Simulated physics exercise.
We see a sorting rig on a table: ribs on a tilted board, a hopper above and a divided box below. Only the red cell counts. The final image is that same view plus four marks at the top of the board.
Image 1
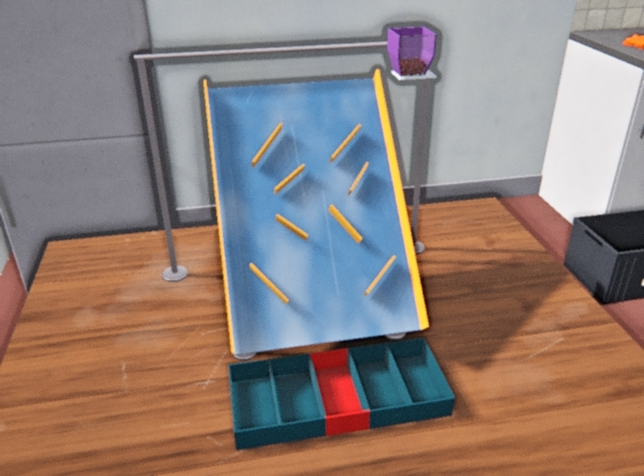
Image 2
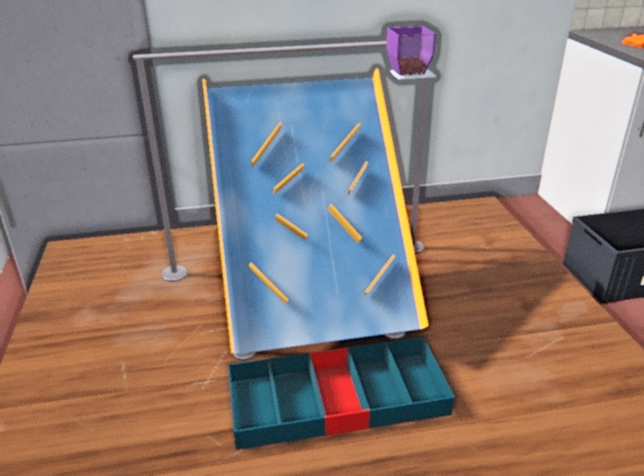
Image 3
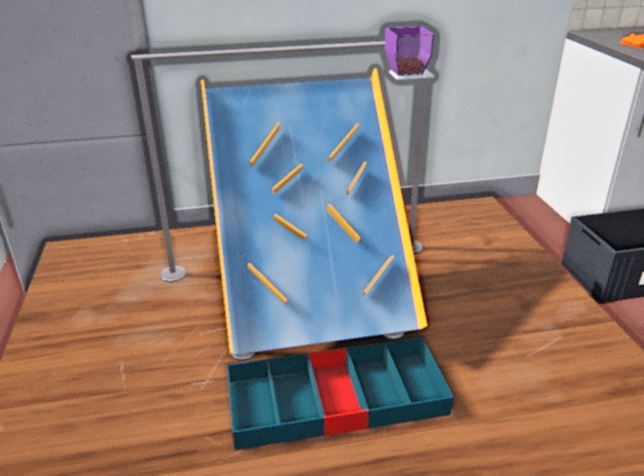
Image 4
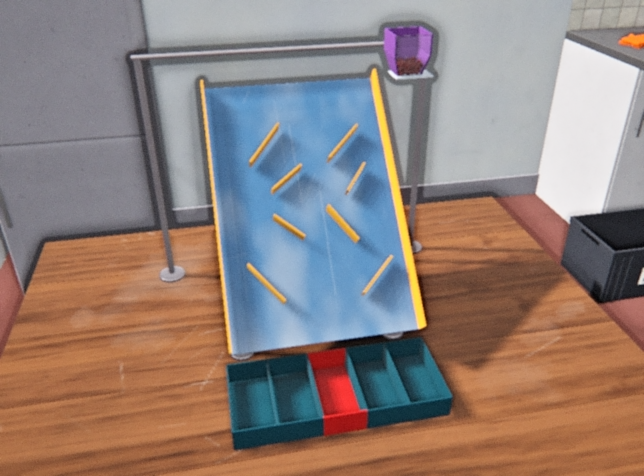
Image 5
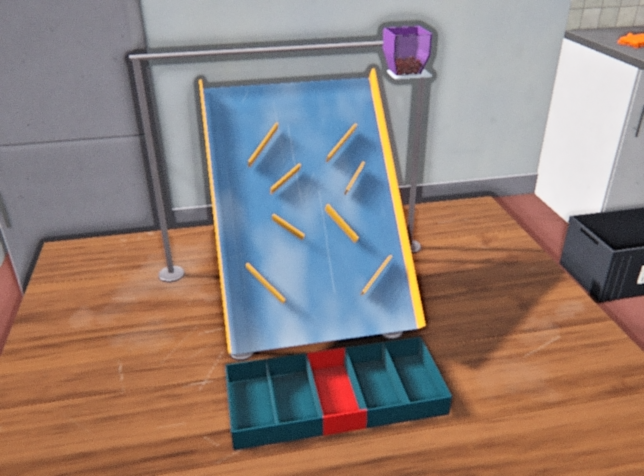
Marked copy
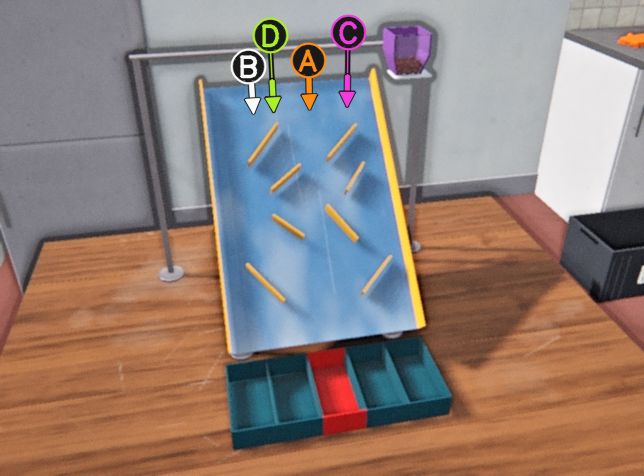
At first, a tilted blue board with short orange ribs stands on a wooden table, a purple hopper of dark beans above its upper right corner and a teal box with a red middle cell below. The view shifts very slightly, but nothing on the rig visibly moves.
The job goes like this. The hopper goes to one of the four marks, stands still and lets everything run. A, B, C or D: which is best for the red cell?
A is best.
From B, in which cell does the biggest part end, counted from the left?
It is the first one.
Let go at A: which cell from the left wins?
The third.
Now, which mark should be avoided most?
The answer is B.
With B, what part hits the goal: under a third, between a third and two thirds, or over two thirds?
It is under a third.
On the marked copy, mark A meets the board at (309, 104); mark B meets the board at (253, 108); mark C meets the board at (347, 101); mark D meets the board at (273, 106).
For mark A, about two thirds in the red cell, about a quarter in other cells.
For mark B, a stray few in the red cell, nearly all in other cells.
For mark C, about a third in the red cell, about two thirds in other cells, a stray few outside the box.
For mark D, about half in the red cell, about half in other cells.
